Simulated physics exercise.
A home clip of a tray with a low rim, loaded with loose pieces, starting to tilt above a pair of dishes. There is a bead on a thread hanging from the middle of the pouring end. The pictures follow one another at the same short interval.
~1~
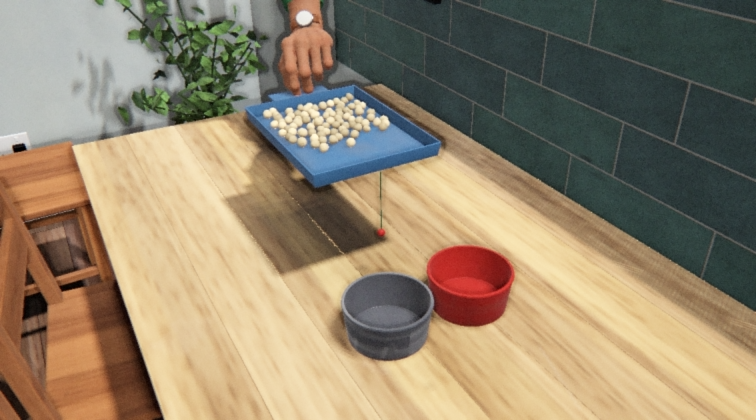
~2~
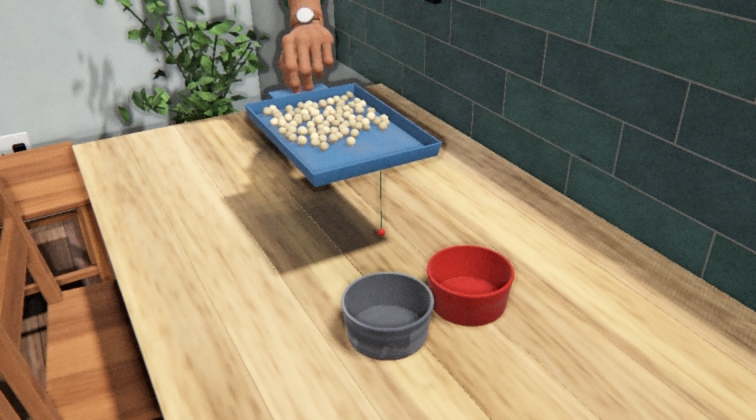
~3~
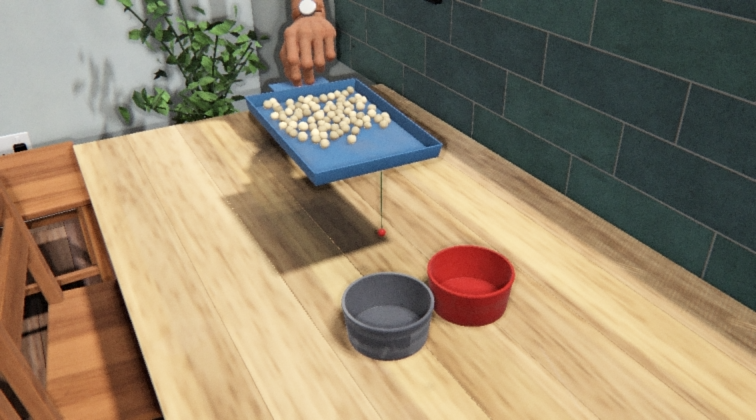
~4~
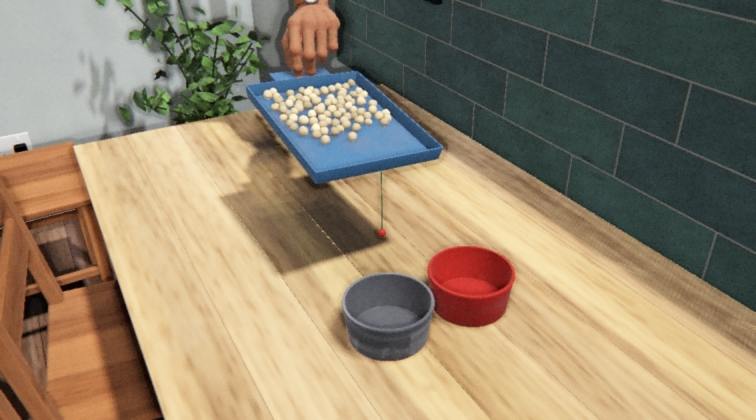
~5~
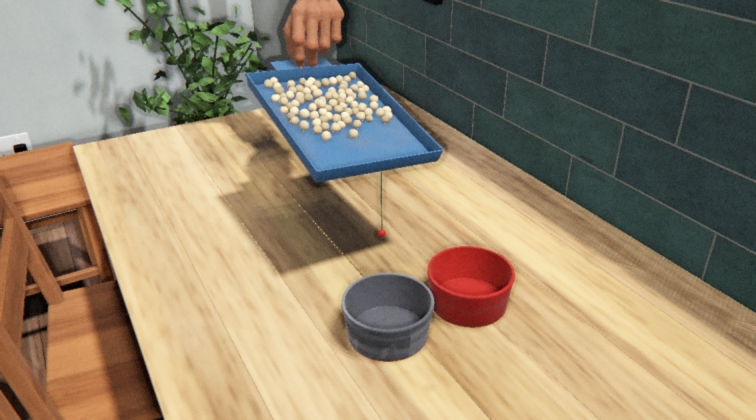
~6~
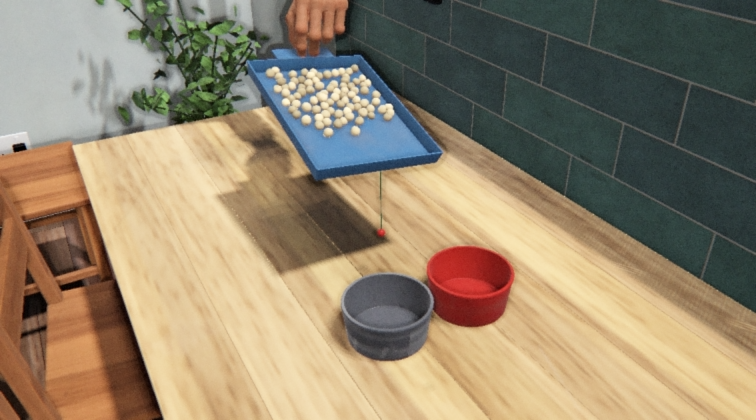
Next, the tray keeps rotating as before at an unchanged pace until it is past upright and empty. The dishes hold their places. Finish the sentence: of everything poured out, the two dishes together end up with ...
They end up with a minority of it.
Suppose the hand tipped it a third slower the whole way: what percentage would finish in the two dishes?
I'd put it near 0 per cent.
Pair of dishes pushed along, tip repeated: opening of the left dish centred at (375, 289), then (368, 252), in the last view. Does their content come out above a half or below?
Place 1: Lower than half; place 2: Higher than half.
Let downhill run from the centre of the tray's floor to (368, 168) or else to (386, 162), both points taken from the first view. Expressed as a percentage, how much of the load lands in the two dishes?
About 30 % and 20 %.
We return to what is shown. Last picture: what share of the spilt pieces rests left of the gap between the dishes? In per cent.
It works out to some 40 per cent.
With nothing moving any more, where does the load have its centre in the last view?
Resting centre, last frame: Roughly (445, 266).
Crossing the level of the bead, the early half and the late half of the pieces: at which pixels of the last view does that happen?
Around (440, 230), followed by around (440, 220).
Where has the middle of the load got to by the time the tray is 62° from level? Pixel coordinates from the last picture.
The load's middle is around (410, 143).
Shortly afterwards, tray tipped steeply; the bulk on the tray; a little outside both; a little in the air.
Next, tray tipped past a quarter turn; the bulk on the tray; only a few in the right dish; near a quarter outside both; only a few in the air.
Some moments later, tray tipped past a quarter turn; only a few in the right dish; all but a few outside both.
In the end, tray tipped past a quarter turn; none at all in the left dish; only a few in the right dish; all but a few outside both.
